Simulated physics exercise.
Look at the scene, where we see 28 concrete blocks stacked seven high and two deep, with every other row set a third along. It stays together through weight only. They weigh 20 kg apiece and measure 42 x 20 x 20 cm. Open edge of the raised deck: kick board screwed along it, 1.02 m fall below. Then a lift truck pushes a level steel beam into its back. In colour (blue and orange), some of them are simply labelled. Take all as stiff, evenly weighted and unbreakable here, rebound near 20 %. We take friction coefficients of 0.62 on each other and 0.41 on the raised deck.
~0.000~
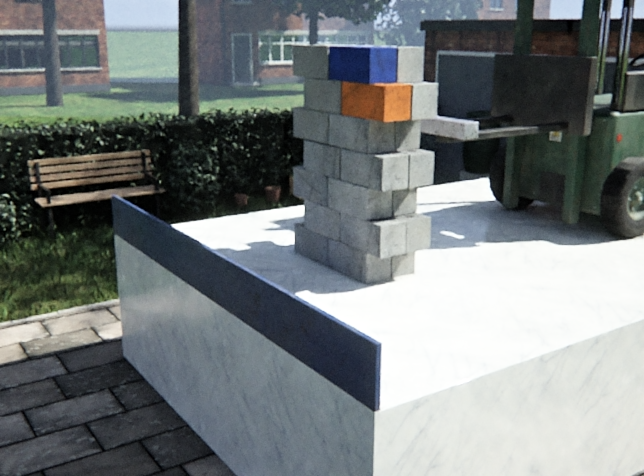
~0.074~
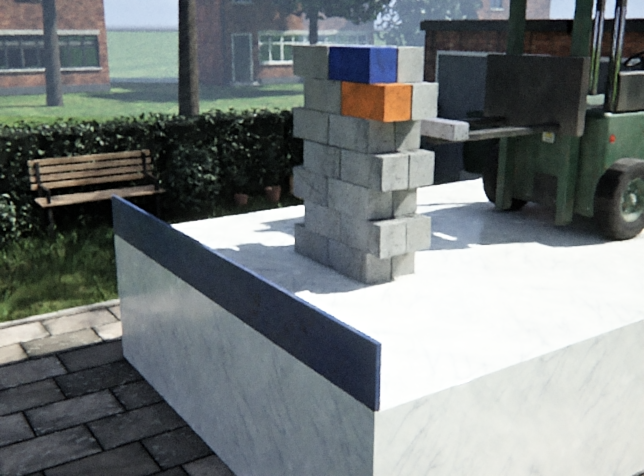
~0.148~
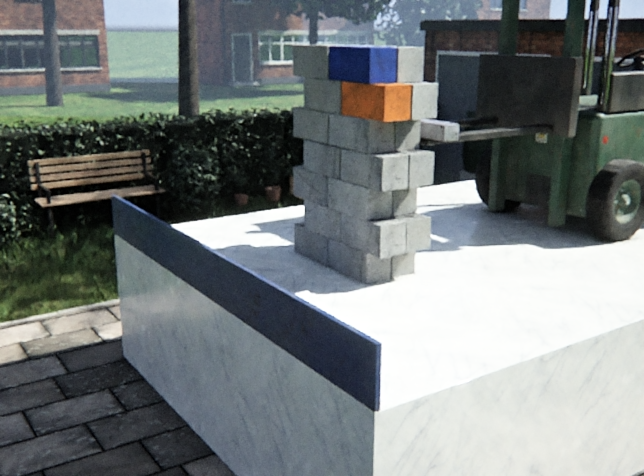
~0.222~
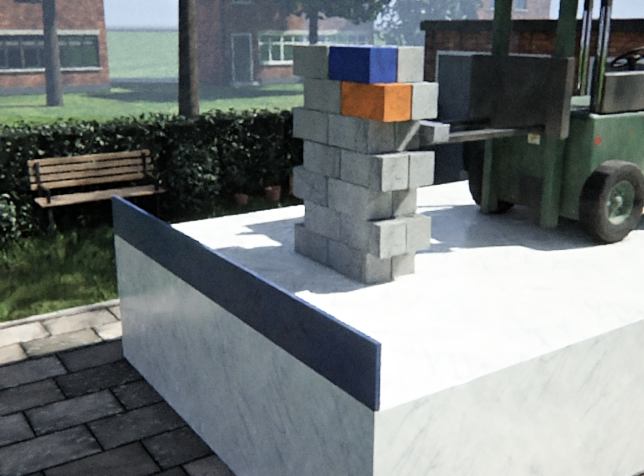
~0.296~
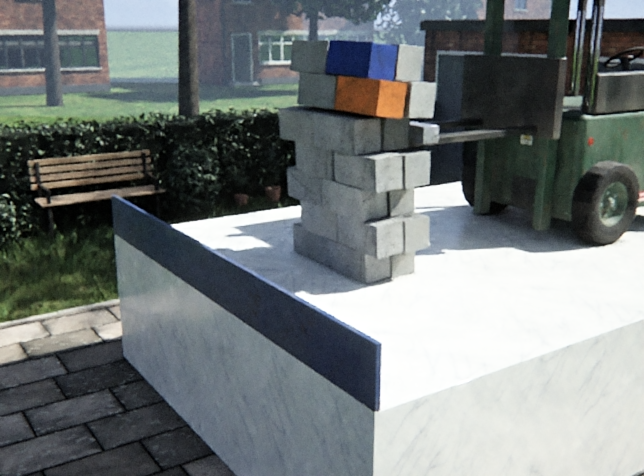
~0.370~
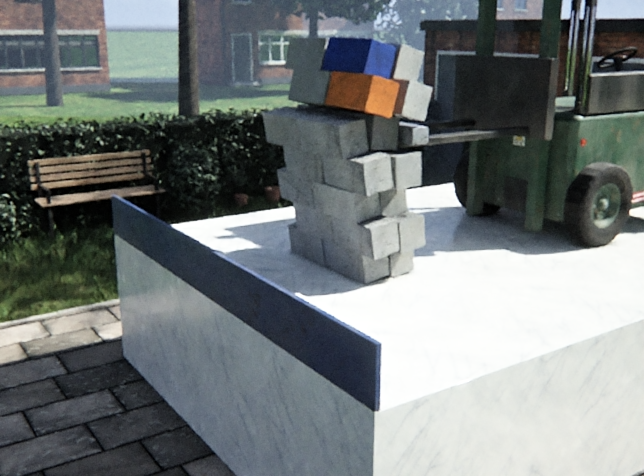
A green forklift driving left pushes its forks into a stack of concrete blocks, shifting them and tilting the blue and orange ones.
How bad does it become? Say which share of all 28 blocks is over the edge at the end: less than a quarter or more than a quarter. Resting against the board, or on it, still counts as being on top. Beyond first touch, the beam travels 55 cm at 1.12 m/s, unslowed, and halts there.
The share is less than a quarter.
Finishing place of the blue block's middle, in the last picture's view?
Its middle finishes near pixel (282, 210) of the last picture.
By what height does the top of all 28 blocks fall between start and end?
About 35 cm.
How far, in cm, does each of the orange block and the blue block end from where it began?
Orange 260, blue 100.
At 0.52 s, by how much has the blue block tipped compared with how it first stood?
Close to 50° of tilt compared with the start.
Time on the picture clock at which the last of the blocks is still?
That happens at roughly 2.5 seconds.
Around 0.52 s, none of the 28 blocks over the edge, 28 disturbed; blue block tipped 46°; orange block tipped 38°.
Around 0.78 s, none of the 28 blocks over the edge, 27 disturbed; orange block on its side; blue block tipped 52°.
Around 1.42 s, 3 of the 28 blocks over the edge; orange block on its side; blue block on its side.
Finally (2.9 s), 4 of the 28 blocks over the edge; orange block on its side; blue block tipped 68°, 79 cm lower. That is 14 per cent. Seen by the last camera, middles, blue block near (282, 210).
